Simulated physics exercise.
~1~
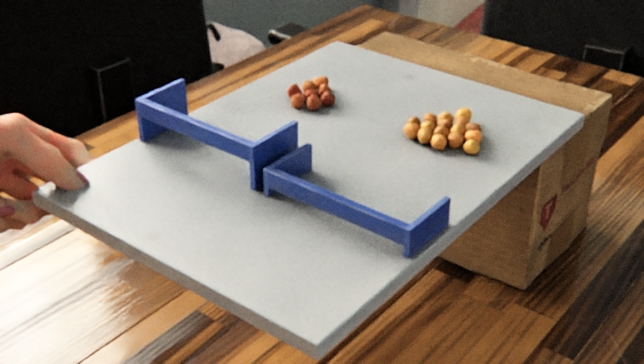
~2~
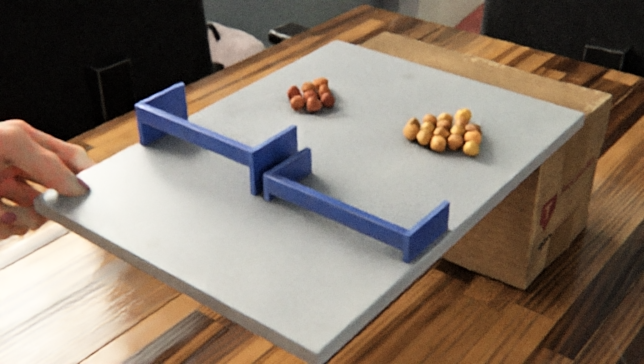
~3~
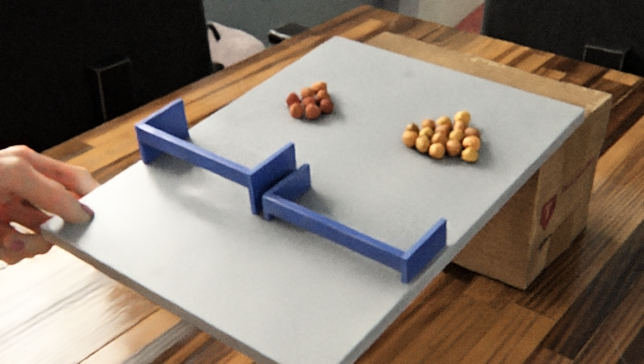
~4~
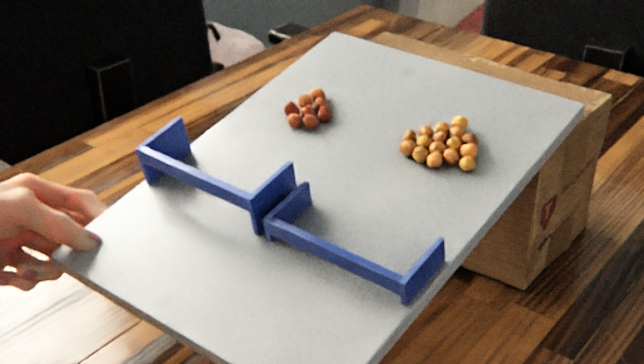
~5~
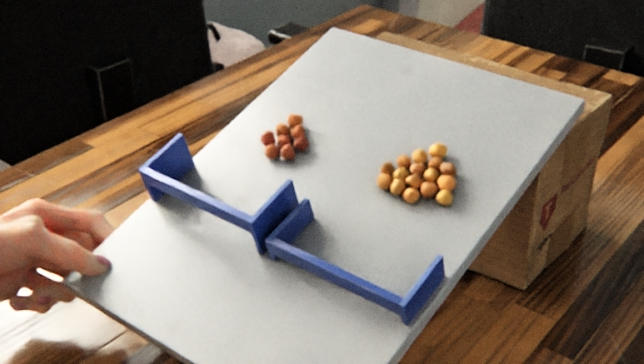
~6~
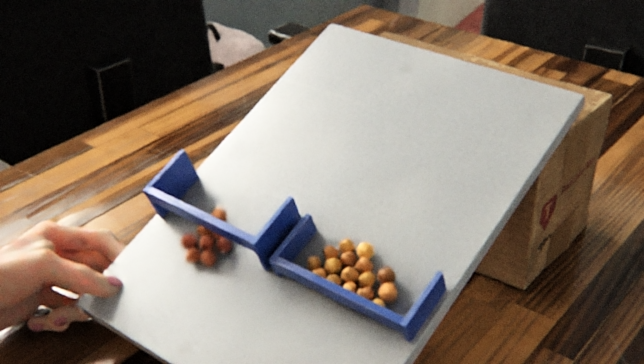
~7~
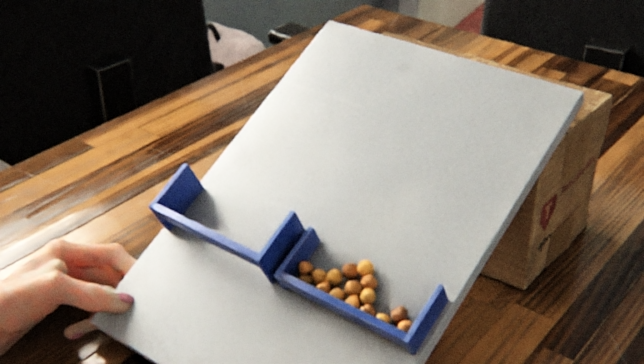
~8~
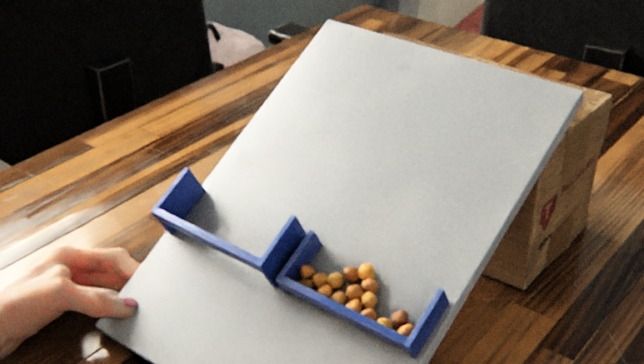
We see a hand lower the free end of a gray board propped on a cardboard box, holding two heaps of small balls above blue bars. As the slope steepens, both heaps slide down; the reddish balls slip under the left bar and out of view, while the yellowish ones stay gathered behind the right.
